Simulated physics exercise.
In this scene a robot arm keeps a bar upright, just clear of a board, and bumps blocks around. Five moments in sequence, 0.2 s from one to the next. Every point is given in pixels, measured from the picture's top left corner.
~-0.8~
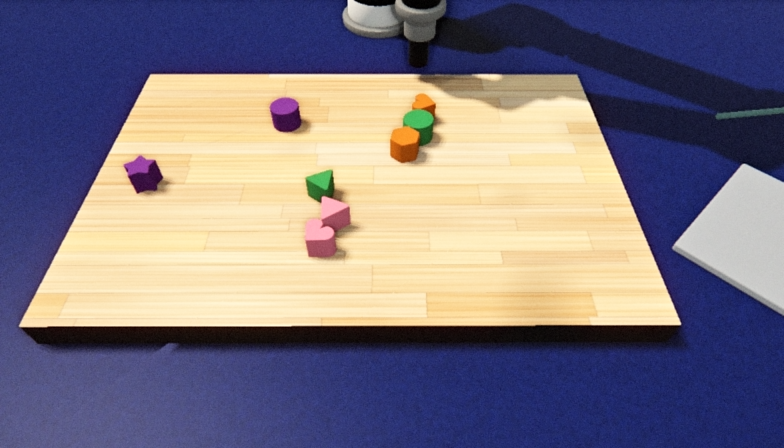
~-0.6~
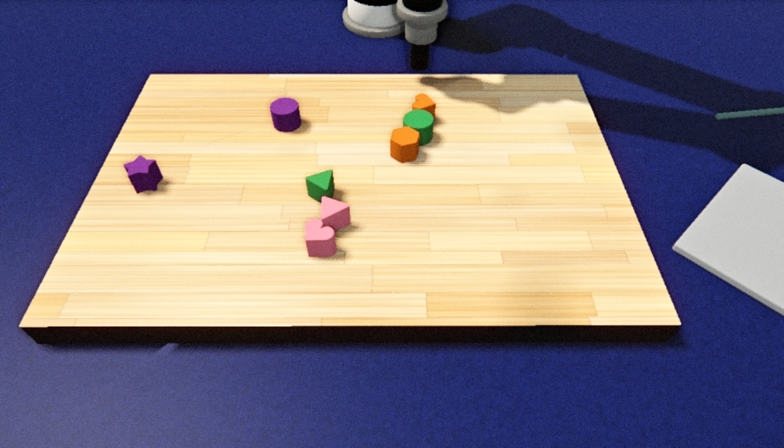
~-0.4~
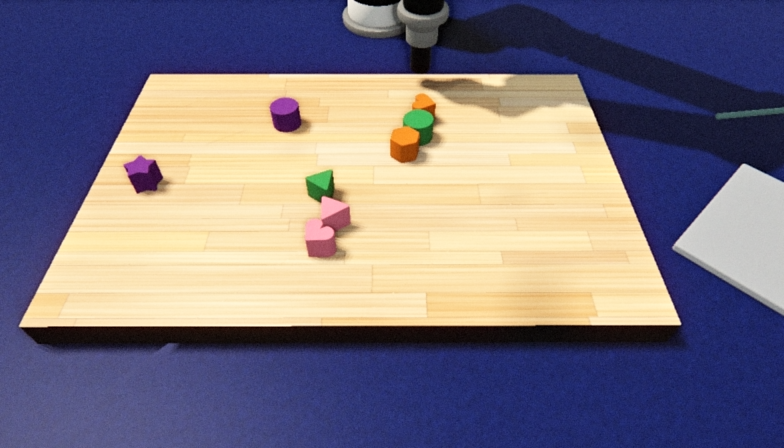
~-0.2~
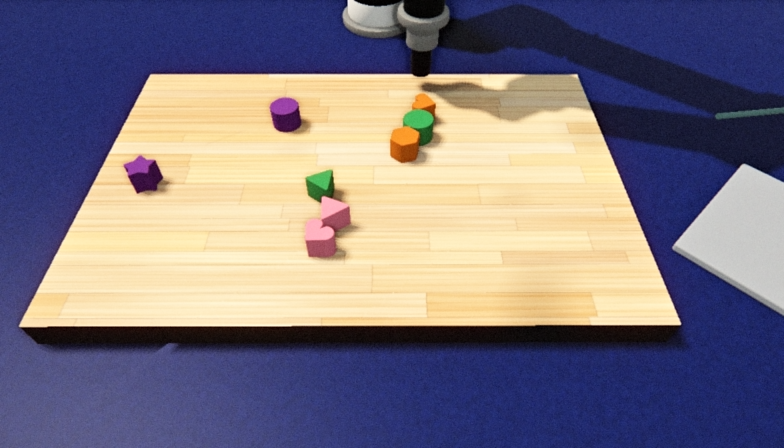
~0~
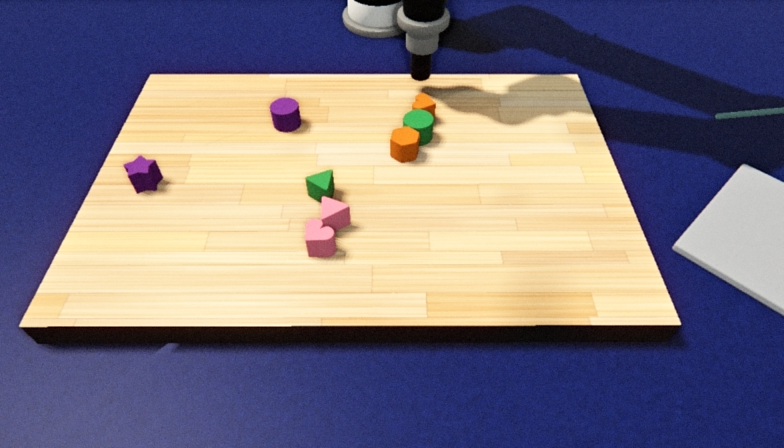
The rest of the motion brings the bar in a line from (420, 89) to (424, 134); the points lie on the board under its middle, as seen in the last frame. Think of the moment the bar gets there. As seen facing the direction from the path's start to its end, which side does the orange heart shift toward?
Facing the way the path runs, start to end, you'll find the orange heart has shifted left.
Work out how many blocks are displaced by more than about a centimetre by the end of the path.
Three or more blocks.
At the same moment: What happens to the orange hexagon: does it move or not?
It travels a centimetre or more.
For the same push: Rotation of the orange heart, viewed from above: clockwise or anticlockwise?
It twists anticlockwise.
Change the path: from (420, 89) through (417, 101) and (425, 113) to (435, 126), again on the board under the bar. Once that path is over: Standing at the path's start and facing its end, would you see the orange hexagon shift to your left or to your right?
It is displaced to the right.
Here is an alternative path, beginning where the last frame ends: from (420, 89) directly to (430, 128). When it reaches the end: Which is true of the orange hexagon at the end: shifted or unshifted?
It is shoved along.
The first path, step by step. One third of the way, bar at (421, 91); nothing pushed yet.
Two thirds of the way, bar at (423, 105); orange hexagon at (398, 144); green cylinder at (422, 131); orange heart at (432, 114), turned 35° anticlockwise.
At the end, bar at (425, 121); orange hexagon at (398, 144); green cylinder at (428, 138); orange heart at (444, 125), turned 85° anticlockwise.
